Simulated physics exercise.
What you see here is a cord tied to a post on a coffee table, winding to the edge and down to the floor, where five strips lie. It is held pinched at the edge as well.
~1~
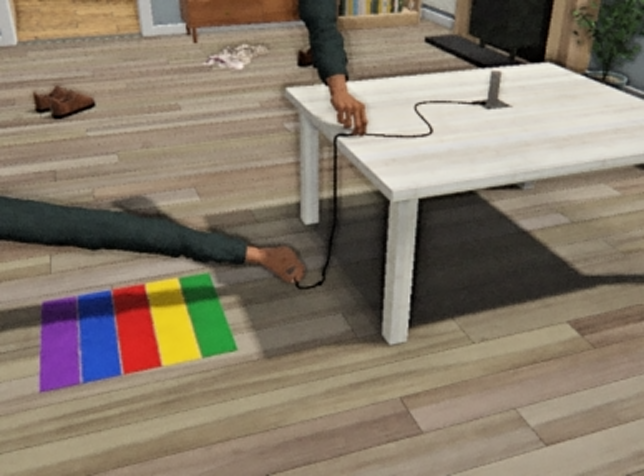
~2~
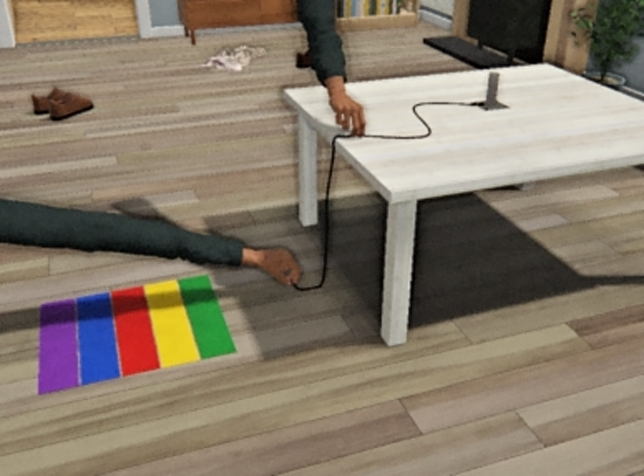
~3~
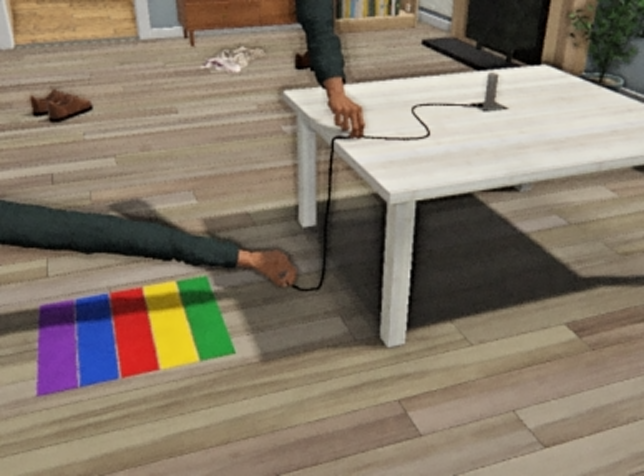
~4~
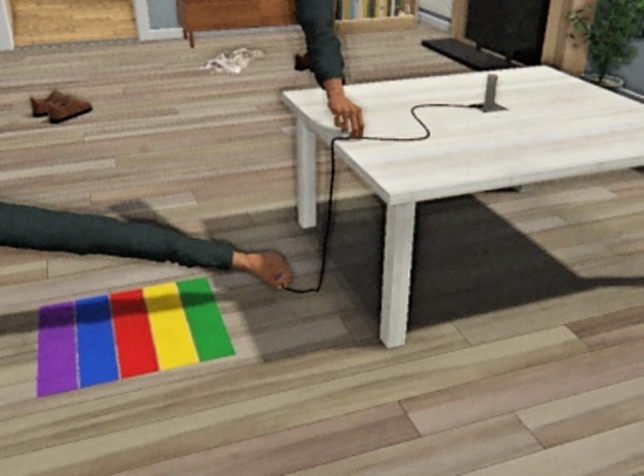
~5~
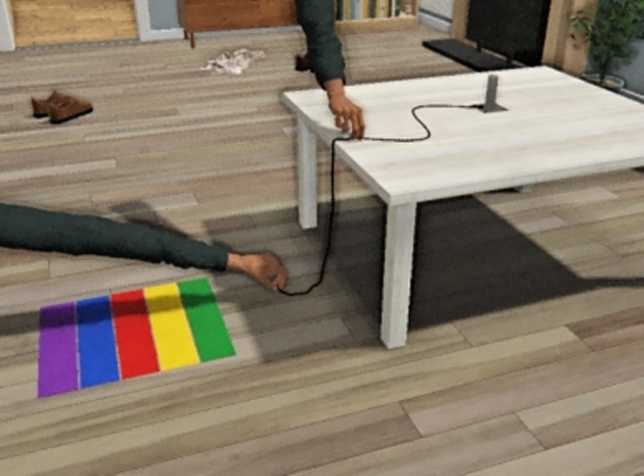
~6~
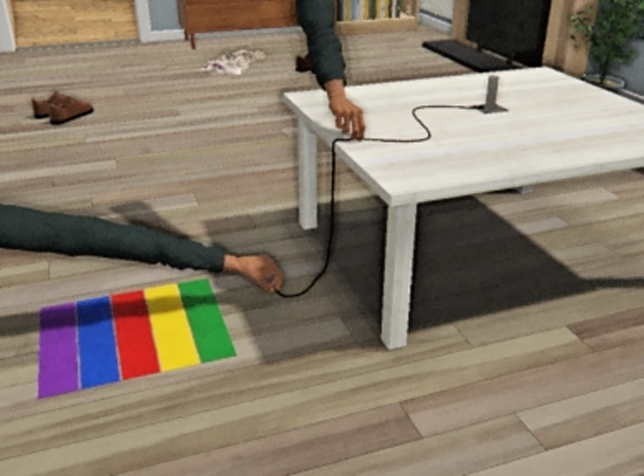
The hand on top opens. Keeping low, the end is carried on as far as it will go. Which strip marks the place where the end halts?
The blue strip does.
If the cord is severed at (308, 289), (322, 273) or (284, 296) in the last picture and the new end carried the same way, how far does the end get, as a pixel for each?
About (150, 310), (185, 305) and (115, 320).
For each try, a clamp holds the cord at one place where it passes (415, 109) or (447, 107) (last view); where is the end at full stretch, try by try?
In order: Close to (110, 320) and close to (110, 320).
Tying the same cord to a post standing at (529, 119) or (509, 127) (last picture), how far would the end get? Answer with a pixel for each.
Try by try, about (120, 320) and (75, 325).
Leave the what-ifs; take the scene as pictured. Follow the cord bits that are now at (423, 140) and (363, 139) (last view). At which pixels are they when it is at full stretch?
One ends up around (343, 136), the other around (295, 169).
Soon after, end near (154, 311); over yellow.
After that, end near (118, 318); over red.
At the stop, end near (96, 322); over blue. The blue one.
